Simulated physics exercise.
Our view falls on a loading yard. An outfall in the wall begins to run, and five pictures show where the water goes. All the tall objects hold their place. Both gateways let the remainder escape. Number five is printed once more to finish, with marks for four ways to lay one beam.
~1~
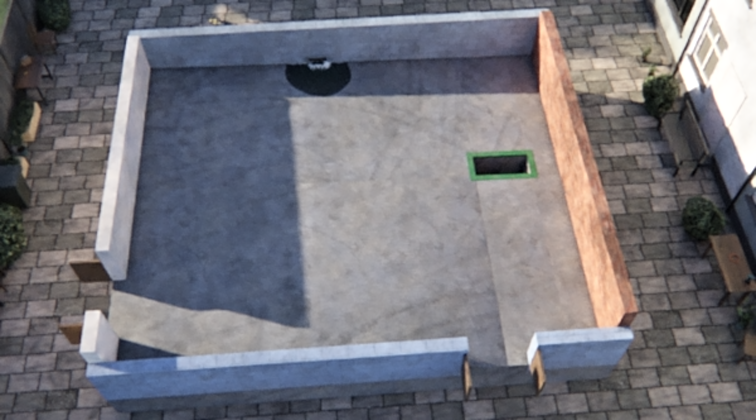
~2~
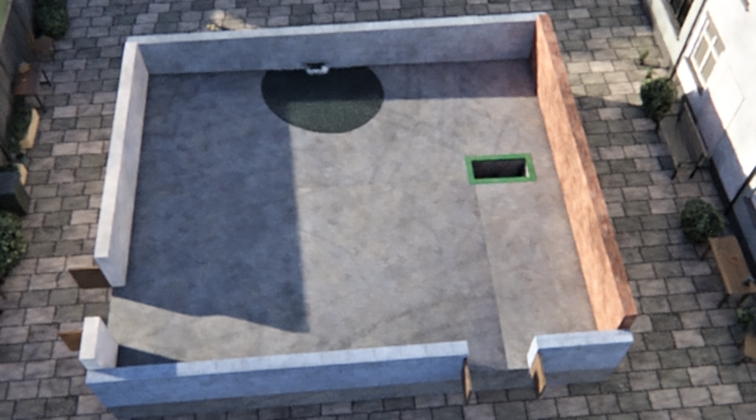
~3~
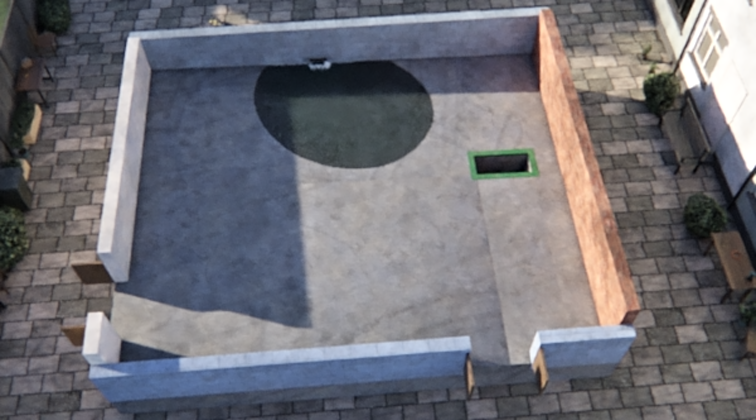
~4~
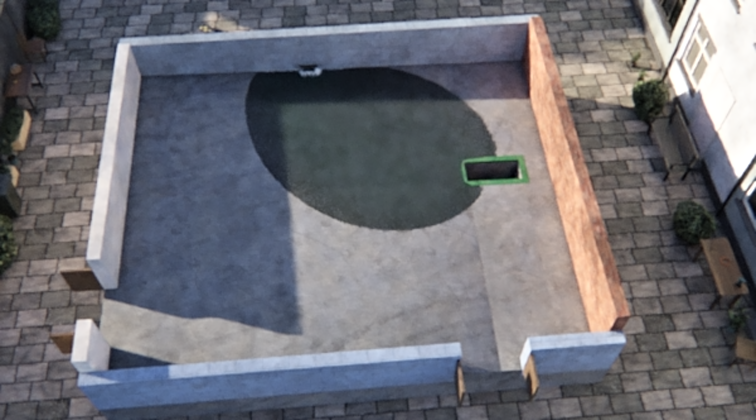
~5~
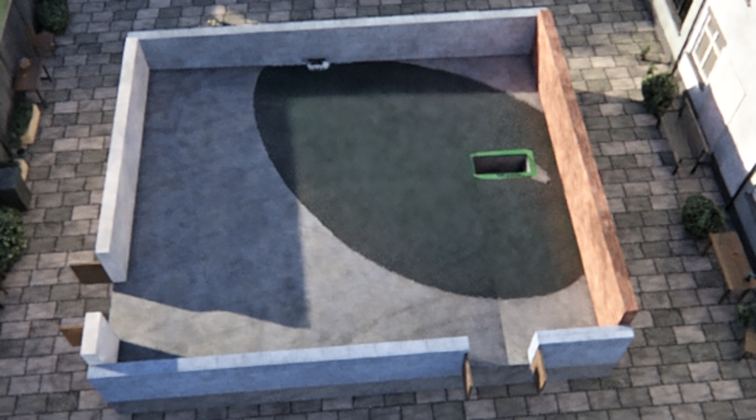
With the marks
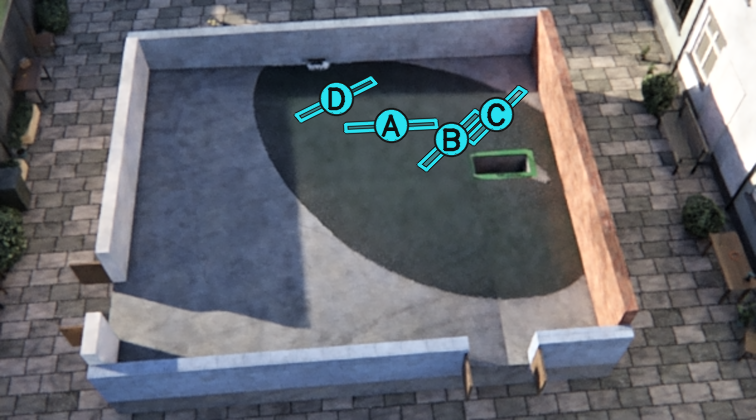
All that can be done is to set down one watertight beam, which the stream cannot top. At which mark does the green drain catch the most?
Place C does it best.
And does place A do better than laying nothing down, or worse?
Worse.
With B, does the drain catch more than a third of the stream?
No.
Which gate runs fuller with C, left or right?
The right one.
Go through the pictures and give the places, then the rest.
In the first frame, outfall at (318, 59); green drain at (502, 165); open gate at (495, 355); open gate at (122, 308); 2 % of the ground under water, visible out to (330, 91); green drain still dry.
In the second frame, 7 % of the ground under water, visible out to (336, 130); green drain still dry.
In the third frame, 14 % of the ground under water, visible out to (401, 153); green drain still dry.
In the fourth frame, 27 % of the ground under water, visible out to (446, 218); green drain taking water.
In the fifth frame, 42 % of the ground under water, visible out to (566, 281); green drain taking water.
In cyan, A from (345, 127) to (436, 123); B from (422, 167) to (478, 113); C from (470, 141) to (522, 89); D from (298, 117) to (373, 80).
For place A, about 26 % of the stream goes into the green drain, about 70 % out by the gates.
For place B, about 20 % of the stream goes into the green drain, about 76 % out by the gates.
For place C, about 33 % of the stream goes into the green drain, about 62 % out by the gates.
For place D, about 24 % of the stream goes into the green drain, about 69 % out by the gates.
